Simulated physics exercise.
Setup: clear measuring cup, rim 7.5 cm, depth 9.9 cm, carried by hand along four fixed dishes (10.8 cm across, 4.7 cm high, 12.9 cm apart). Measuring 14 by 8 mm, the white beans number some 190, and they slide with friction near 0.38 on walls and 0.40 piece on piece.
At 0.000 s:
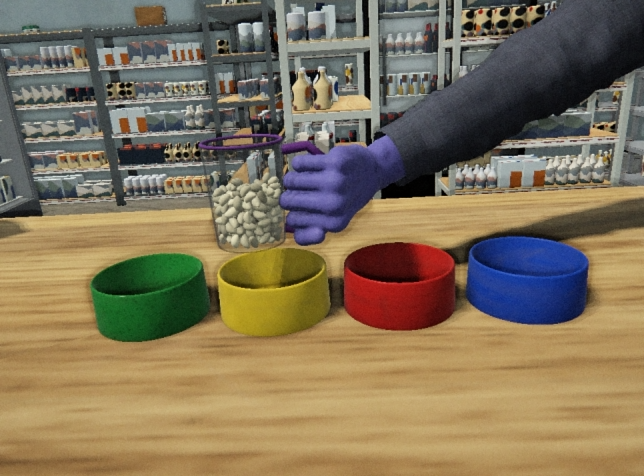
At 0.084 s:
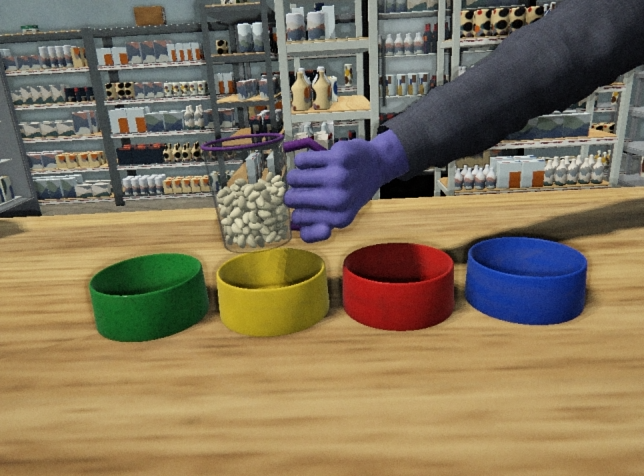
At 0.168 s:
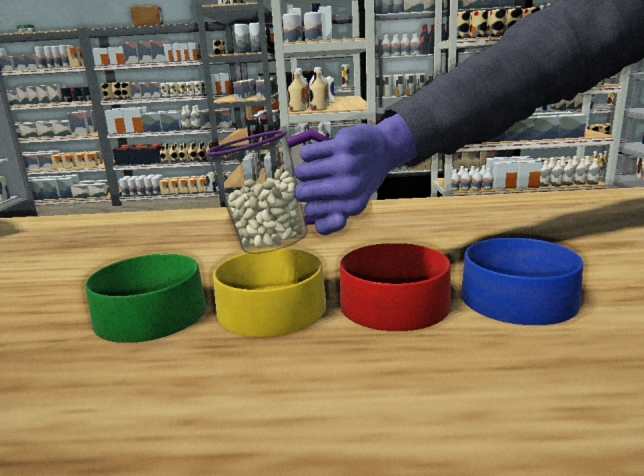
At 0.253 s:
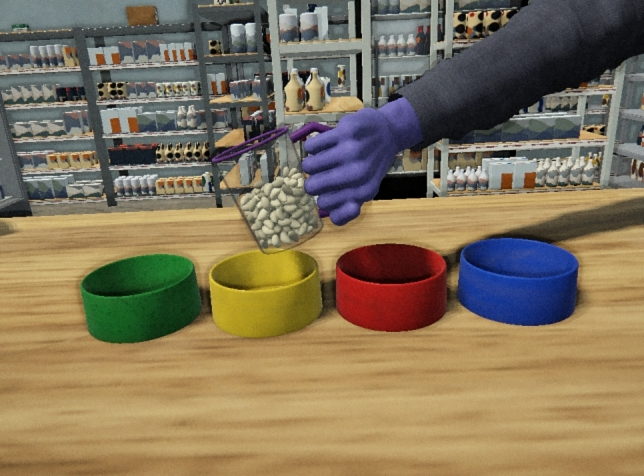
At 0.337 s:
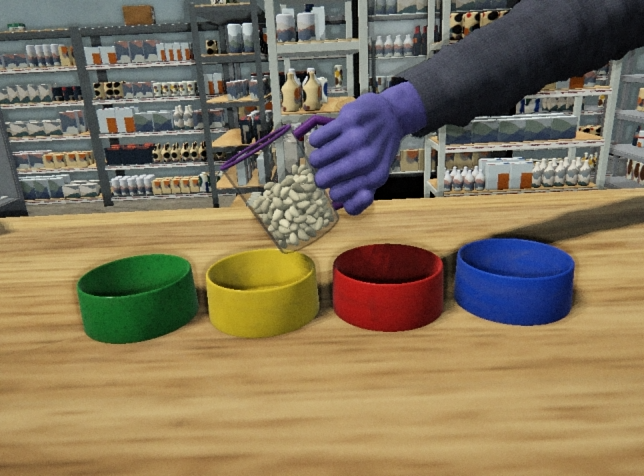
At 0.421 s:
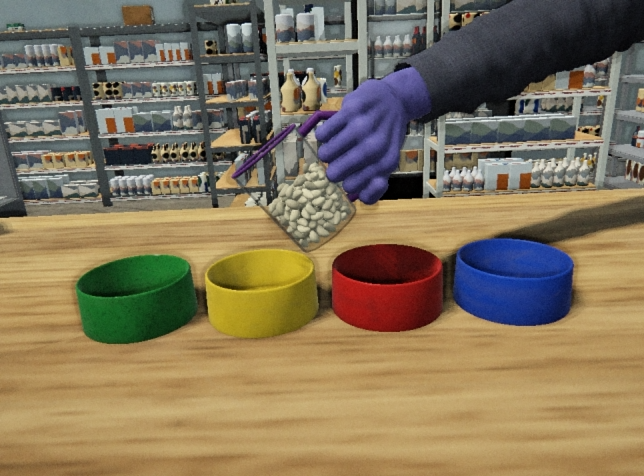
In a storeroom with stocked shelves, a purple-gloved hand tilting a clear cup of white beans leftward while moving it slightly right.
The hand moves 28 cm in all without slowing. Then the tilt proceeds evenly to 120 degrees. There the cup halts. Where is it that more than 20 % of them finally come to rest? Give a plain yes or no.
Red dish - yes, blue dish - no, green dish - no, yellow dish - no, counter - no.
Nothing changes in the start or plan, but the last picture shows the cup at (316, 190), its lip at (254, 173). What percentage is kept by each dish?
In the end red holds 10, blue holds 40, green holds 0, yellow holds 0.
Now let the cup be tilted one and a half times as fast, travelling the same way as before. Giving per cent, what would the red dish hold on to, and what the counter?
Then red ends at 70 and the counter at 20.
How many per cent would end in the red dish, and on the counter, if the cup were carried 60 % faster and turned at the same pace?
Red: 10; counter: 50.
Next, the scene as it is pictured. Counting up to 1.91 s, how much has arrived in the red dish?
About 90 per cent by then.
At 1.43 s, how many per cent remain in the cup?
Close to 25 in a hundred.
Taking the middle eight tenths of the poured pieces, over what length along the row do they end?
Length: Approx. 7 cm.
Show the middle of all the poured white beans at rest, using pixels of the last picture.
Look around (397, 289) in the last picture.
After 1.02 s, tilt 96 degrees; cup holds 100 %.
After 1.43 s, tilt 120 degrees; cup holds 25 %, red 75 %.
After 1.91 s, tilt 120 degrees; cup holds 0 %, red 90 %.
At rest (2.4 s), red 90 %, blue 0 %, green 0 %, yellow 0 %, counter 10 %.
